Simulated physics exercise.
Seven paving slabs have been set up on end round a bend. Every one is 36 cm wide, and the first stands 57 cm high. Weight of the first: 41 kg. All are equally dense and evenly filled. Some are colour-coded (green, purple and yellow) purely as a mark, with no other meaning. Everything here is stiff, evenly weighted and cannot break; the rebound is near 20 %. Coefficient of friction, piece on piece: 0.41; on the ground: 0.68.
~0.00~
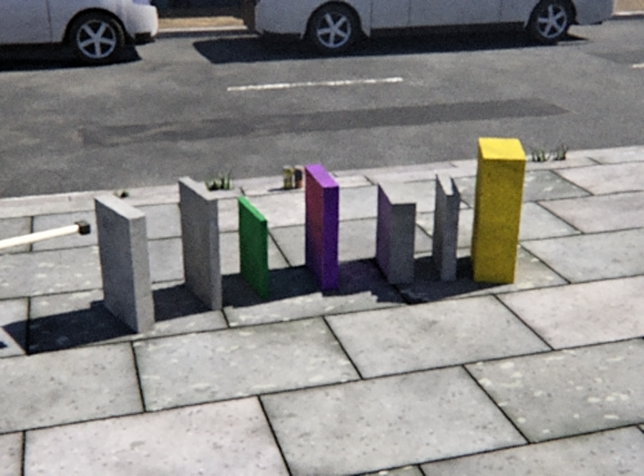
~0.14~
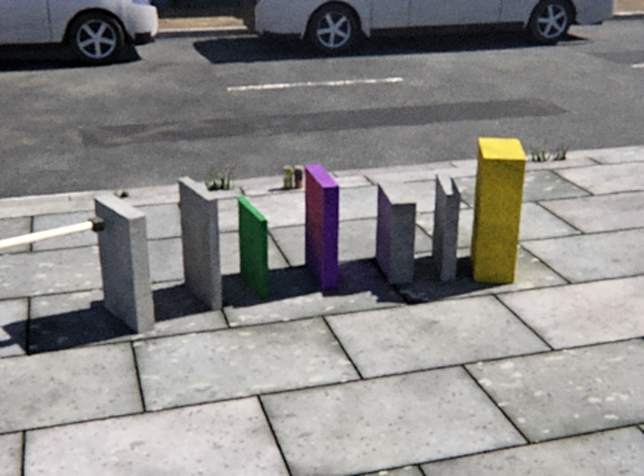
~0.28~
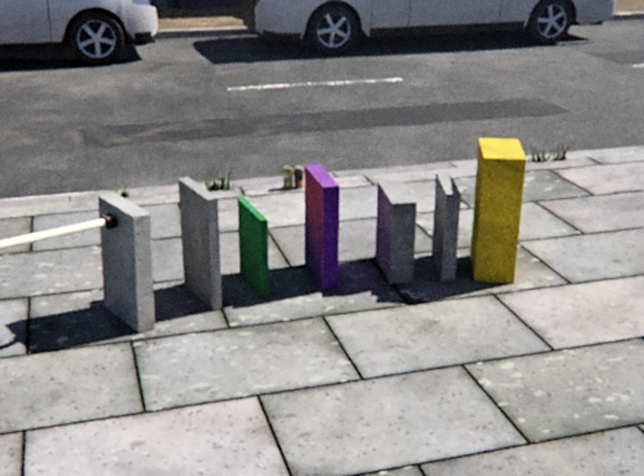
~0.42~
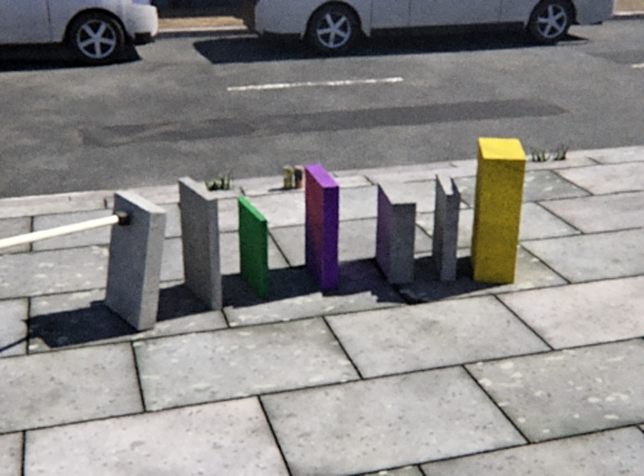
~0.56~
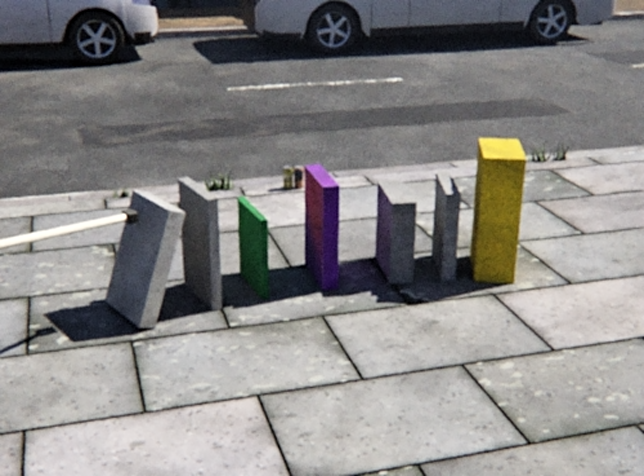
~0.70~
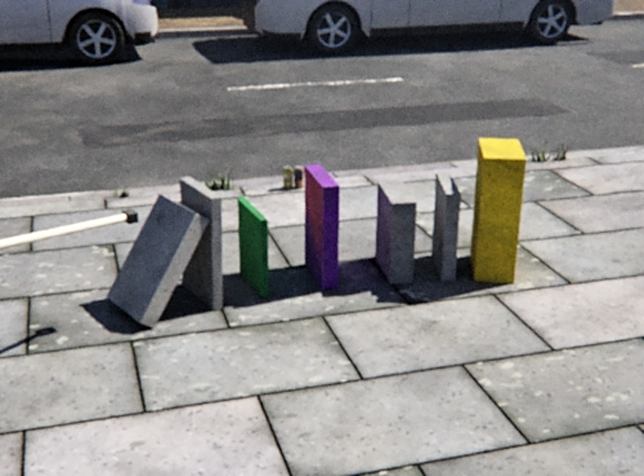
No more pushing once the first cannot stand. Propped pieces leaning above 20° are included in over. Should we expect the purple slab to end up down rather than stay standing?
Yes.
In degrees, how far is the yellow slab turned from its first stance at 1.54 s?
Measured against how it began, the tilt is near 0 degrees.
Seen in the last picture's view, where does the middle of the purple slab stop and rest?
At roughly (368, 238).
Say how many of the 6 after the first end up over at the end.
Exactly 4 of them.
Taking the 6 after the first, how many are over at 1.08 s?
2 by then.
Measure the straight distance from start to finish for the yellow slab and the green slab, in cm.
Moved: Yellow 0, green 20.
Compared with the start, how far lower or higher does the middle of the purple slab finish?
Lower by close to 10 cm.
By 0.90 s, 1 of the 6 other slabs over; purple slab unmoved.
By 1.08 s, 2 of the 6 other slabs over; purple slab tilted 3°; green slab tilted 64°.
By 1.54 s, 3 of the 6 other slabs over; purple slab tilted 42°; green slab lying flat.
When it is over (2.3 s), 4 of the 6 other slabs over; purple slab tilted 55°; green slab lying flat; yellow slab unmoved. Two left standing. In pixels of the last frame, middles, purple slab near (368, 238), green slab near (278, 277).
